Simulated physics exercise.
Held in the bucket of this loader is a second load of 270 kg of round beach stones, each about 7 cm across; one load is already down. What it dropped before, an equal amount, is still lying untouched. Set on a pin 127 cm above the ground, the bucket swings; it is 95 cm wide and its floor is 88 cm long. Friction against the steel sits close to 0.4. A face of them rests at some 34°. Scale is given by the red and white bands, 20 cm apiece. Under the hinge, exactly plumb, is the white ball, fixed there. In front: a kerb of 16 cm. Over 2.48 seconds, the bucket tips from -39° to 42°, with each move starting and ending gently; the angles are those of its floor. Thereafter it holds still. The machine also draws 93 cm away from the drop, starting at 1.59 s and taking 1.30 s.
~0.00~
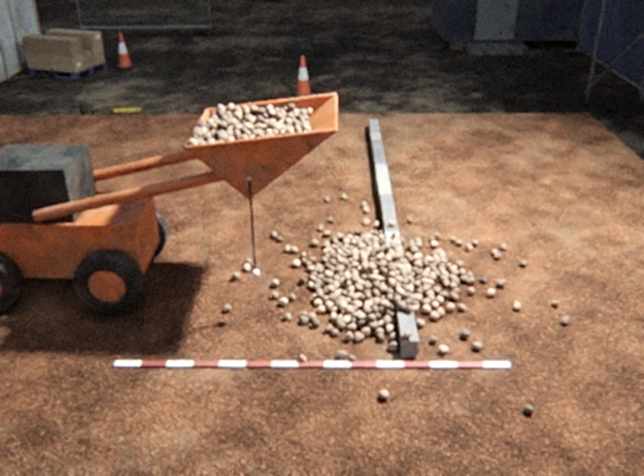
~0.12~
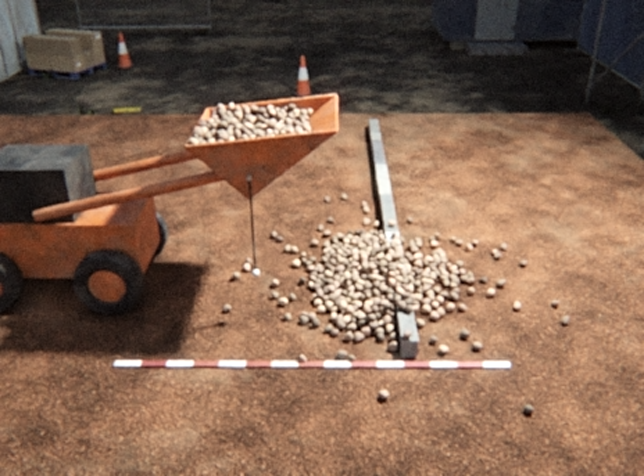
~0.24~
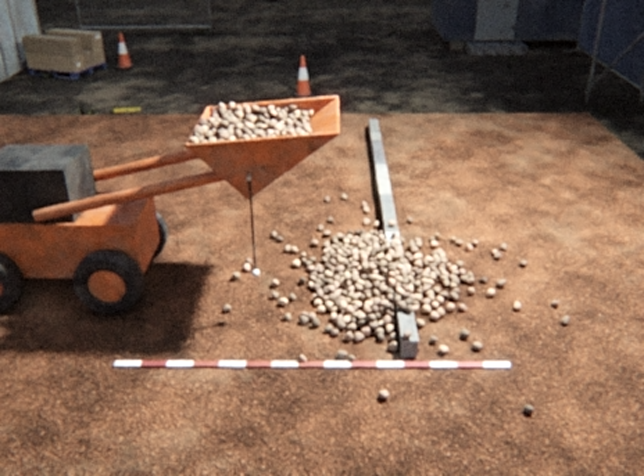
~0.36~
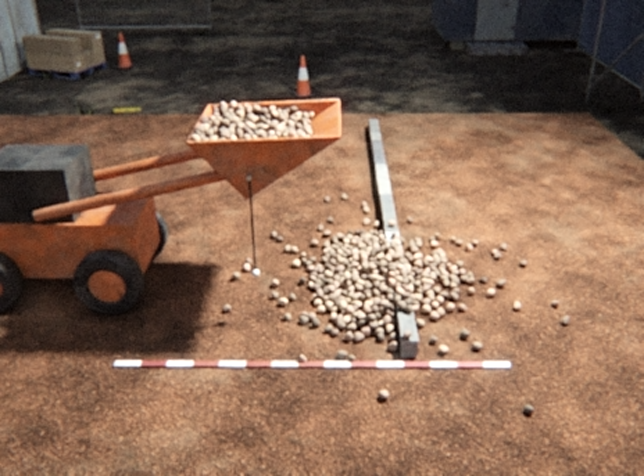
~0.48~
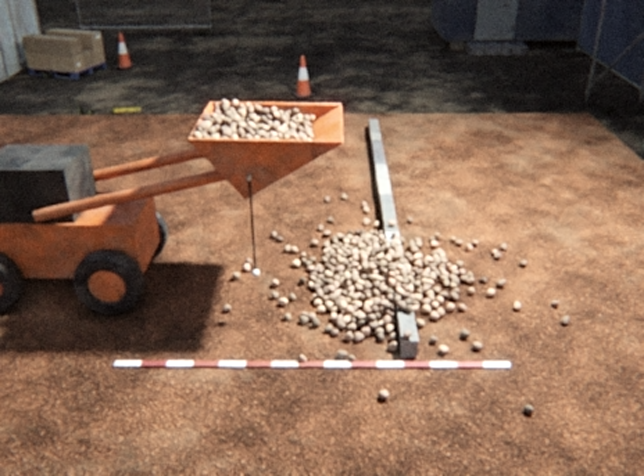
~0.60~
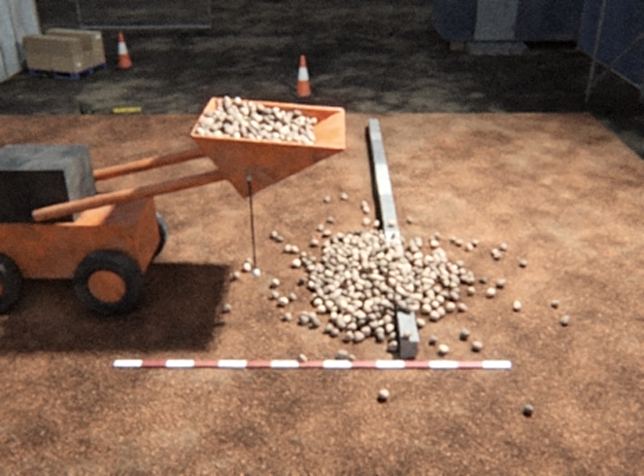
An orange bucket full of pale rounded stones, raised on the arms of a small orange wheeled machine at left, slowly tilts its right lip downward, while its load shifts slightly. Seen from a raised, still viewpoint, a reddish-brown dirt yard has traffic cones and boxes behind. Right of the bucket, a scattered stone heap lies motionless across a grey kerb, behind a red-and-white banded strip.
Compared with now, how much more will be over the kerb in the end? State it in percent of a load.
Close to 0 parts in a hundred.
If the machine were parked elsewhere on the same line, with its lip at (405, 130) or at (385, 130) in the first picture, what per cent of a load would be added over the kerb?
Case one about 35 %, case two about 20 %.
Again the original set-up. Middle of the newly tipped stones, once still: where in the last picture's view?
Near (320, 273).
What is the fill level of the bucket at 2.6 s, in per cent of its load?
I'd say about 0 per cent.
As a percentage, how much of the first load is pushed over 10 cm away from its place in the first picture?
I'd put it at about 5 per cent.
After 1.9 s the floor is at 29°; in per cent of one load, 80 in the bucket, 102 on this side of the kerb, 18 over the kerb; the foremost stones are at (518, 277).
After 2.6 s the floor is at 42°; in per cent of one load, 0 in the bucket, 182 on this side of the kerb, 18 over the kerb; the foremost stones are at (518, 277).
After 3.3 s the floor is at 42°; in per cent of one load, 0 in the bucket, 182 on this side of the kerb, 18 over the kerb; the foremost stones are at (518, 277).
After 5.8 s the floor is at 42°; in per cent of one load, 0 in the bucket, 182 on this side of the kerb, 18 over the kerb; the foremost stones are at (518, 277). Net gain over the kerb, 0.
